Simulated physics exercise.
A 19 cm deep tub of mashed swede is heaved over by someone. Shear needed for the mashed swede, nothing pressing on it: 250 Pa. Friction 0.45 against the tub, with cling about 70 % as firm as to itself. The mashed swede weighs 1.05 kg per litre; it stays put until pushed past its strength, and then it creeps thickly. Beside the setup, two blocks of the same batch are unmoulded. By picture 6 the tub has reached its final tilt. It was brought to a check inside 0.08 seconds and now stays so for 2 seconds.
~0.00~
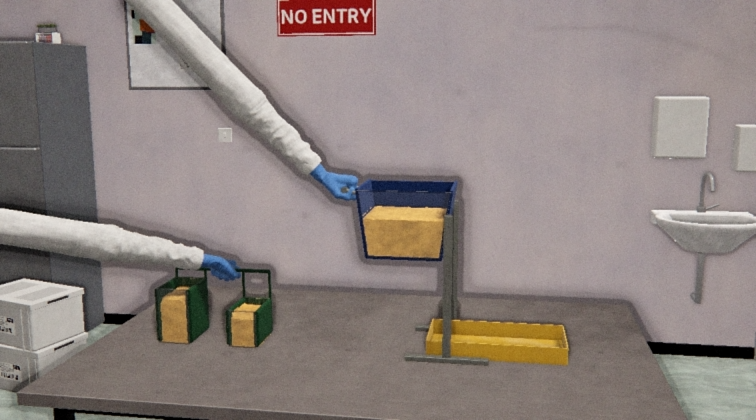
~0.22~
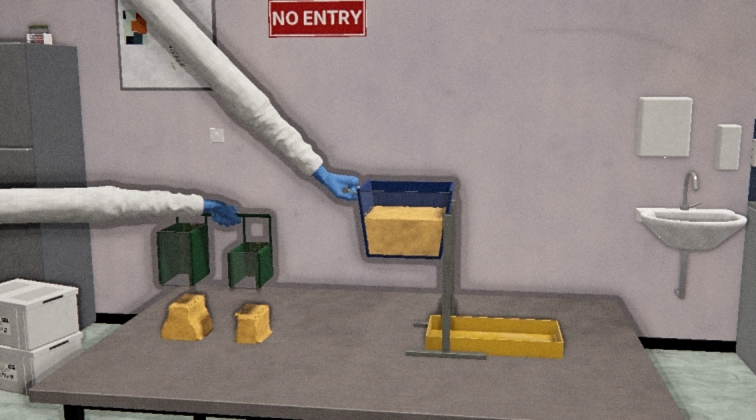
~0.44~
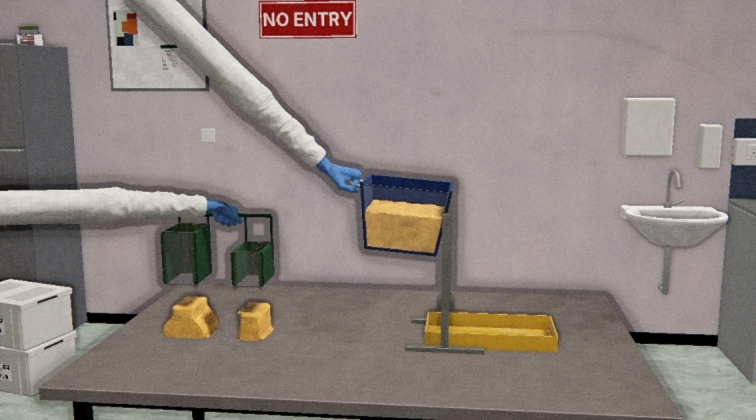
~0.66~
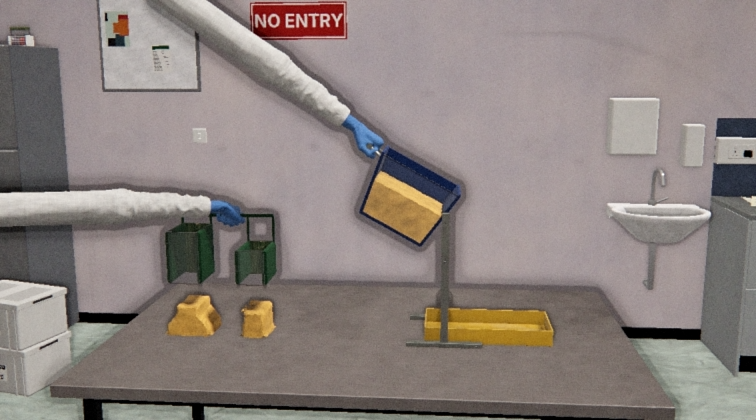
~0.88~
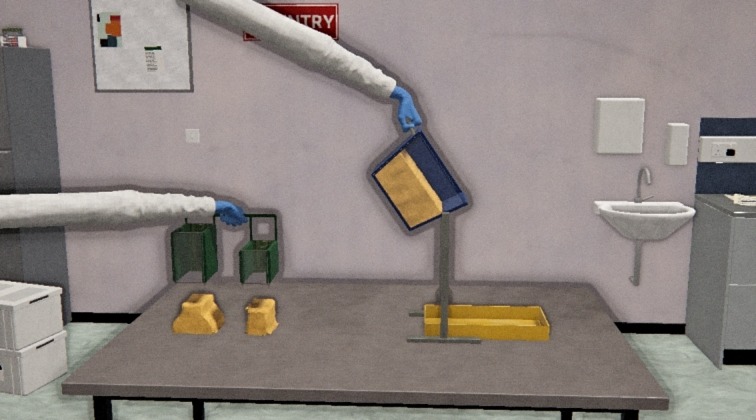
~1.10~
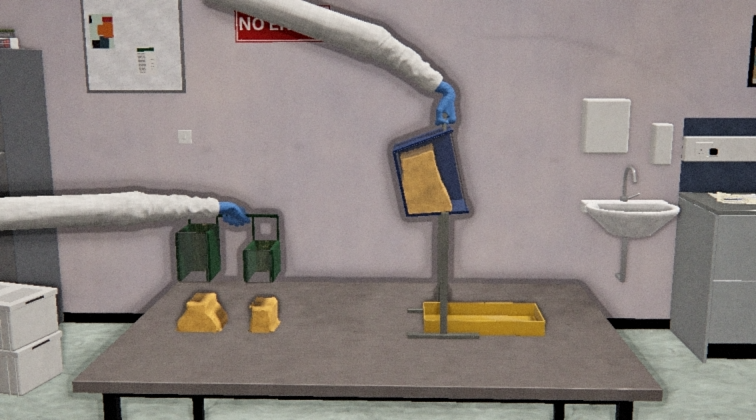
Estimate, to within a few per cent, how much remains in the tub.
Roughly 74 per cent remains in the tub.
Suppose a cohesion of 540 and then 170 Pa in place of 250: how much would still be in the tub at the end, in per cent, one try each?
Respectively, close to 100 % and close to 60 %.
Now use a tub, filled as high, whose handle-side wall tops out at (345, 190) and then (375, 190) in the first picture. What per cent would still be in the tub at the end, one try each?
Roughly 60 %, then 100 %.
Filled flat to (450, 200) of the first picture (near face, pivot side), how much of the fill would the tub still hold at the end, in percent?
45 %.
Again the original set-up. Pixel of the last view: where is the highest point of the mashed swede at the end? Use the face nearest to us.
Peak location: Approx. (434, 182).
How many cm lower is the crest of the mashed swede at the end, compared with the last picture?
About 10 cm.
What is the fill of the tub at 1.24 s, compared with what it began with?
It comes to about 100 percent of the start.
By 1.24 s, the tub is at 78 degrees and holds 100 %.
By 1.41 s, the tub is at 78 degrees and holds 88 %.
By 1.58 s, the tub is at 78 degrees and holds 79 %.
By 1.75 s, the tub is at 78 degrees and holds 75 %.
By 3.10 s, at the end, the tub is at 78 degrees and holds 74 %.
